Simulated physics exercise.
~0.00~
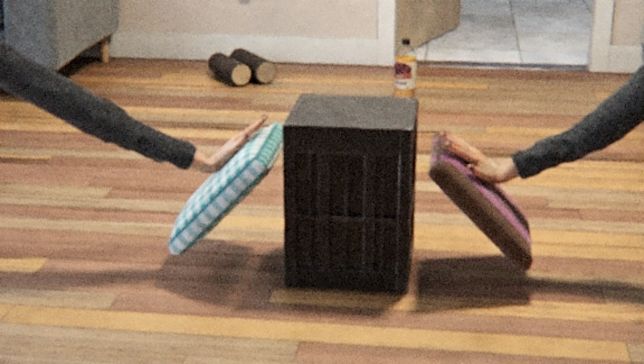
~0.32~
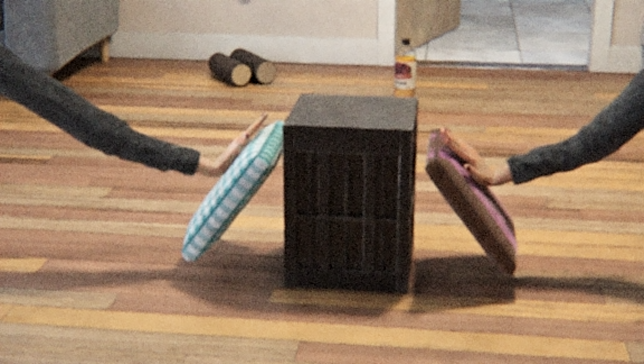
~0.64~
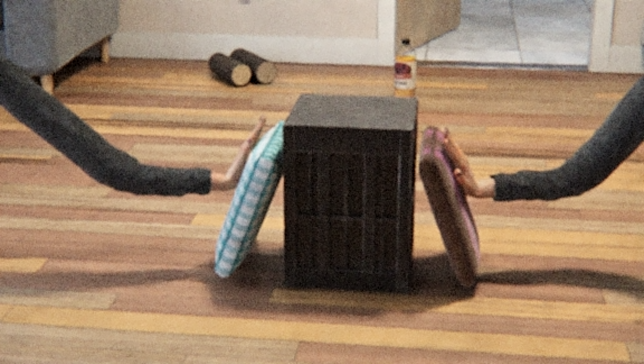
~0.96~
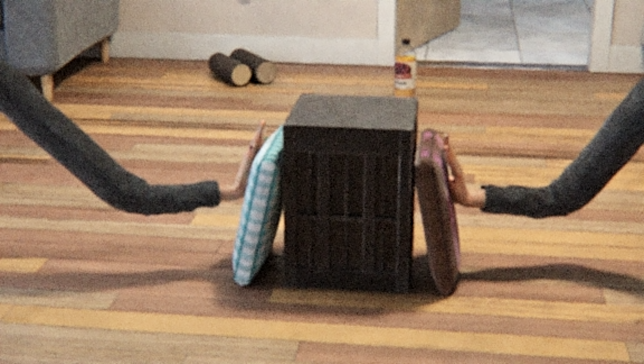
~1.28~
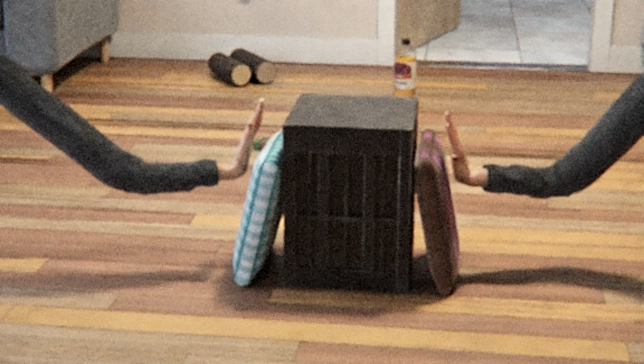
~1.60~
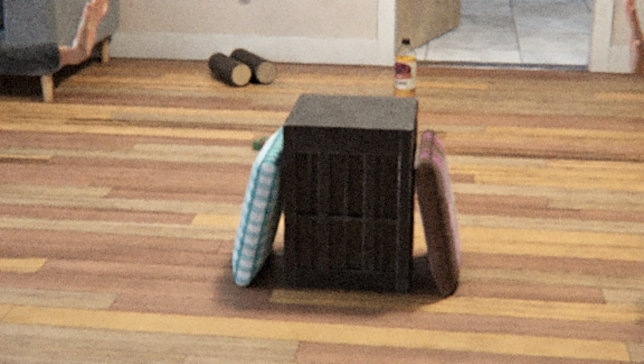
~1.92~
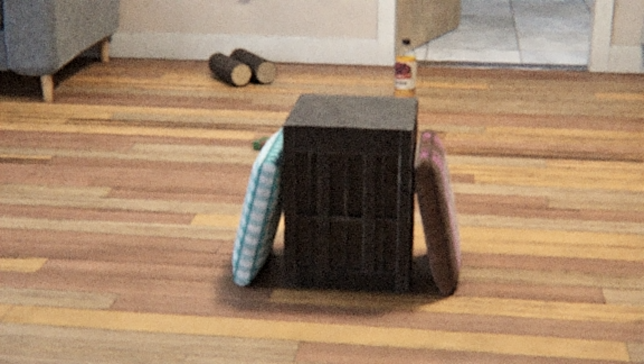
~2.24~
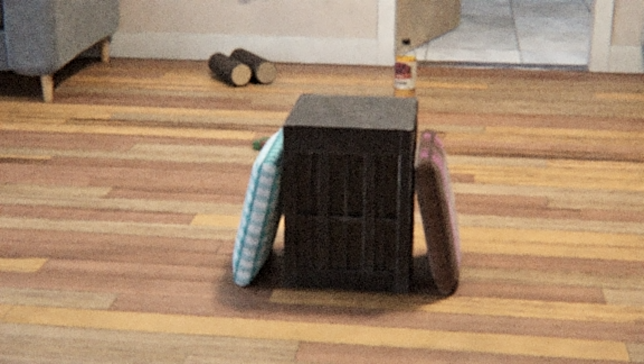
On a wooden floor, two hands pushing turquoise and brown cushions upright against a black crate, then withdrawing, both cushions staying propped.
